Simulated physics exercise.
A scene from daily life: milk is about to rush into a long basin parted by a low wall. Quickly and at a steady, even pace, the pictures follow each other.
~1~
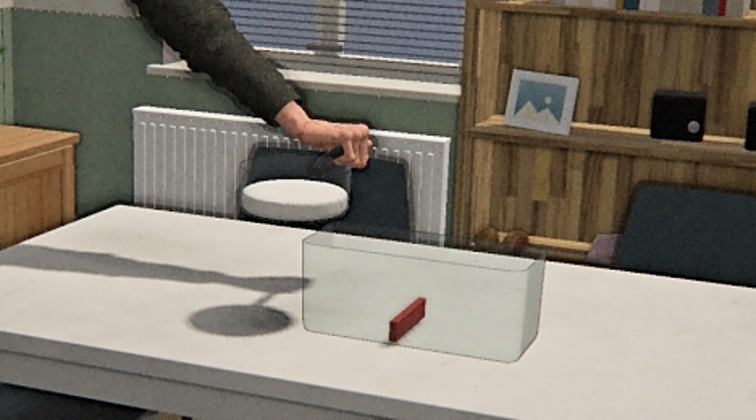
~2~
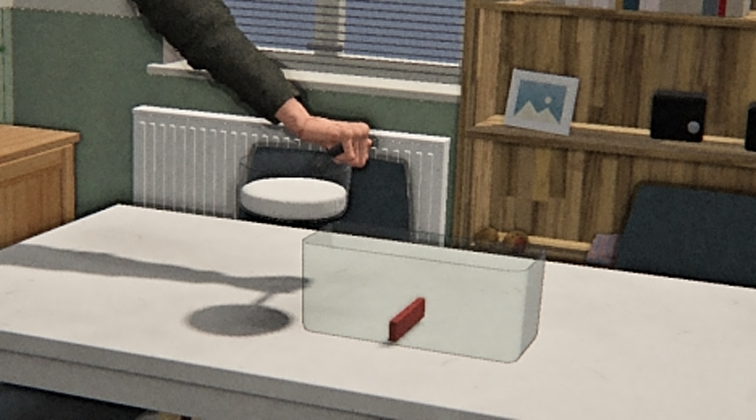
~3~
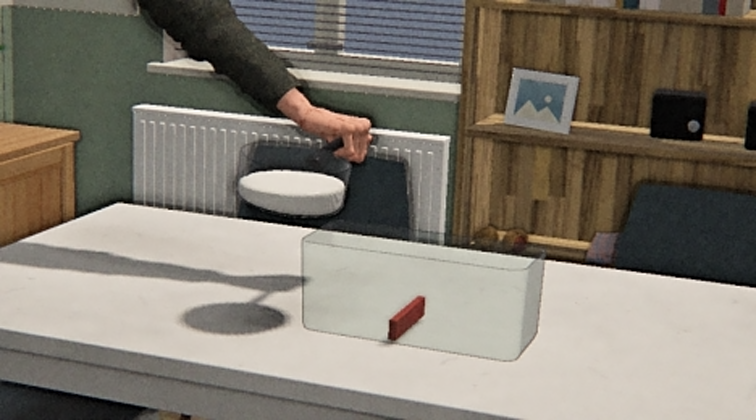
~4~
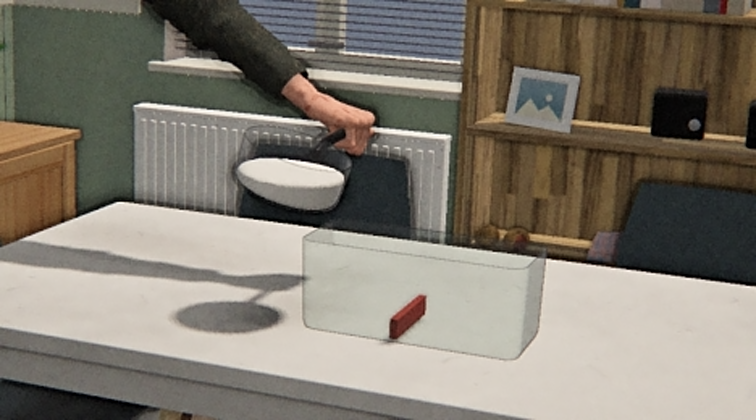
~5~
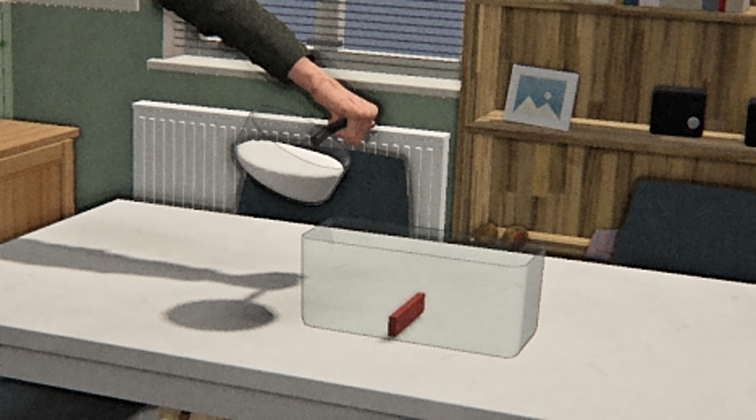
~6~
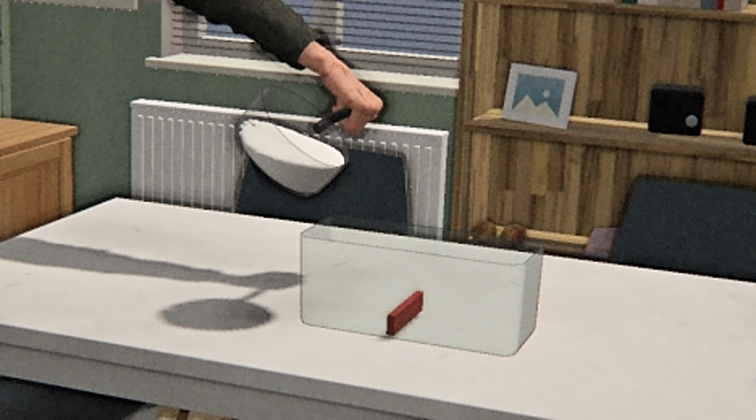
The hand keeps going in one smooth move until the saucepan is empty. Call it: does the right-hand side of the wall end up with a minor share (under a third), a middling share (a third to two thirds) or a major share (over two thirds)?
The right side gets a middling share.
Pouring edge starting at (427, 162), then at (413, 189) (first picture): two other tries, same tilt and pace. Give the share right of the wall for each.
It comes to 70 % the first time and 80 % the second.
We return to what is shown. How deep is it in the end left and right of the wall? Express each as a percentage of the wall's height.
Once it is still, the left part shows 40 per cent and the right part 40.
A moment on, the tilt is 90° and 35 per cent is still to pour, 6 is left of the wall and 0 right of it.
Next, the tilt is 93° and 10 per cent is still to pour, 22 is left of the wall and 58 right of it.
Then the tilt is 93° and 3 per cent is still to pour, 31 is left of the wall and 59 right of it.
Later the tilt is 93° and 1 per cent is still to pour, 39 is left of the wall and 57 right of it.
Finally, 40 per cent lies left of the wall, 58 right of it and 2 outside.
